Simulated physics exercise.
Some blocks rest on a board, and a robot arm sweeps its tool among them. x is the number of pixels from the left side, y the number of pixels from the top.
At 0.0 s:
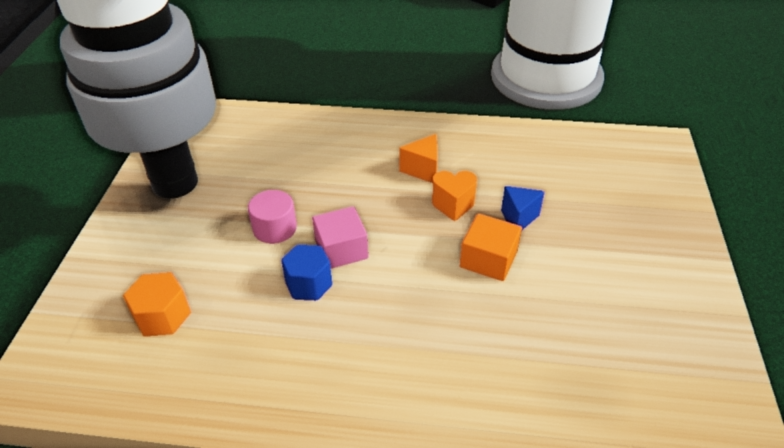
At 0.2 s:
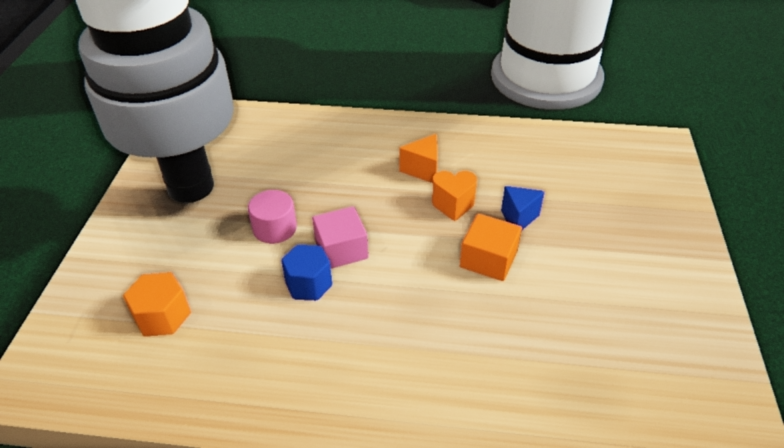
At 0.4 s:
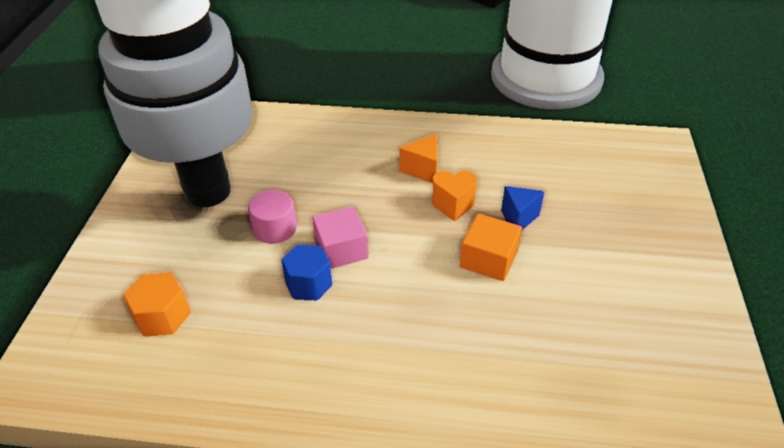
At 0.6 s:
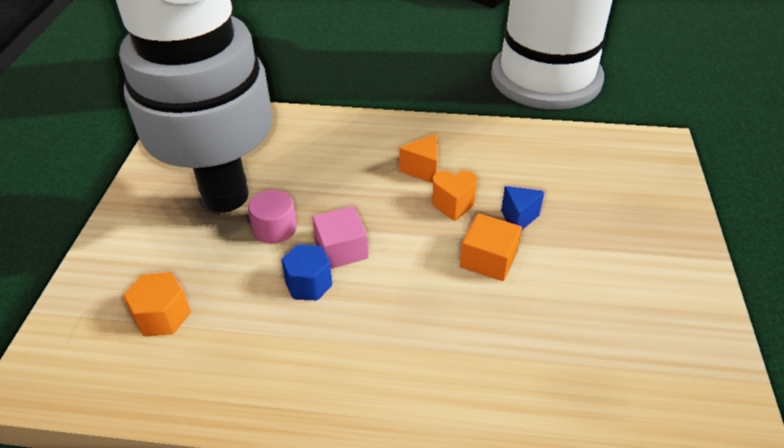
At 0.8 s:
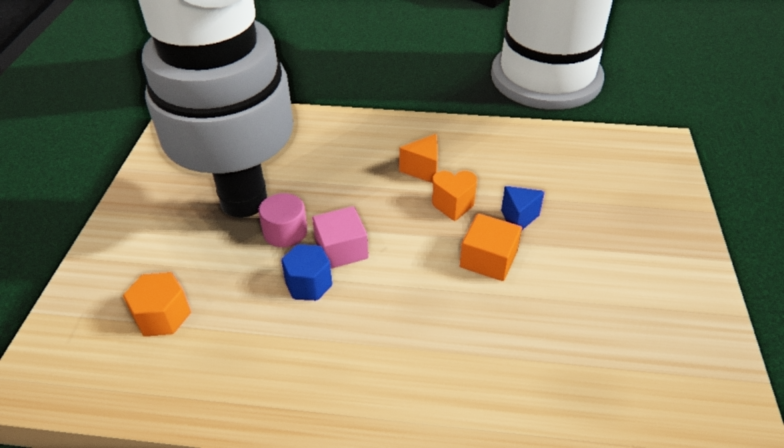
On a wooden board scattered with orange, pink and blue blocks, a robot arm slid its black tool rightward through open space, then nudged the pink disc slightly right, toward the pink four-sided block.
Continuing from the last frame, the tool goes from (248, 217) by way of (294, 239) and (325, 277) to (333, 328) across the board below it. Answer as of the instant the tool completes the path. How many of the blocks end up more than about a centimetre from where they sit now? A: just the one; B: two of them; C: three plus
My answer is option C.
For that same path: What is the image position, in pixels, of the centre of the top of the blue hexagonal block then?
The middle of the upper face of the blue hexagonal block will lie at about (306, 345) in the picture.
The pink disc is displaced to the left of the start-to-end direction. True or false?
My answer: True.
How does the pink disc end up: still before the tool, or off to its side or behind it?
Fallen away.
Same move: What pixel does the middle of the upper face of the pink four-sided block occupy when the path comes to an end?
The middle of its upper face should be somewhere near (407, 238).
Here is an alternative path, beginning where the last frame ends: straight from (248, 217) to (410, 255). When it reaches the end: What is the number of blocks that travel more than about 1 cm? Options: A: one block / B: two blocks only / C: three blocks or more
Correct choice: B.
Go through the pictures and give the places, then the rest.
The first picture shows tool tip (176, 185); block tops, pink disc (270, 204); blue hexagonal block (305, 260); pink four-sided block (339, 225).
The second picture shows tool (192, 189); blocks unchanged.
The third picture shows tool (208, 193); blocks unchanged.
The fourth picture shows tool (226, 198); blocks unchanged.
The fifth picture shows tool (245, 203); pink disc (281, 207); blue hexagonal block (305, 260); pink four-sided block (339, 225).
What follows on the original path. One third of the way, tool (293, 226); pink disc (338, 221); pink four-sided block (380, 235), turned 35° clockwise.
Two thirds of the way, tool (323, 264); pink disc (361, 226); blue hexagonal block (312, 292); pink four-sided block (407, 238), turned 55° clockwise.
At the end, tool (332, 314); pink disc (361, 226); blue hexagonal block (306, 345), turned 25° clockwise; pink four-sided block (407, 238), turned 55° clockwise.
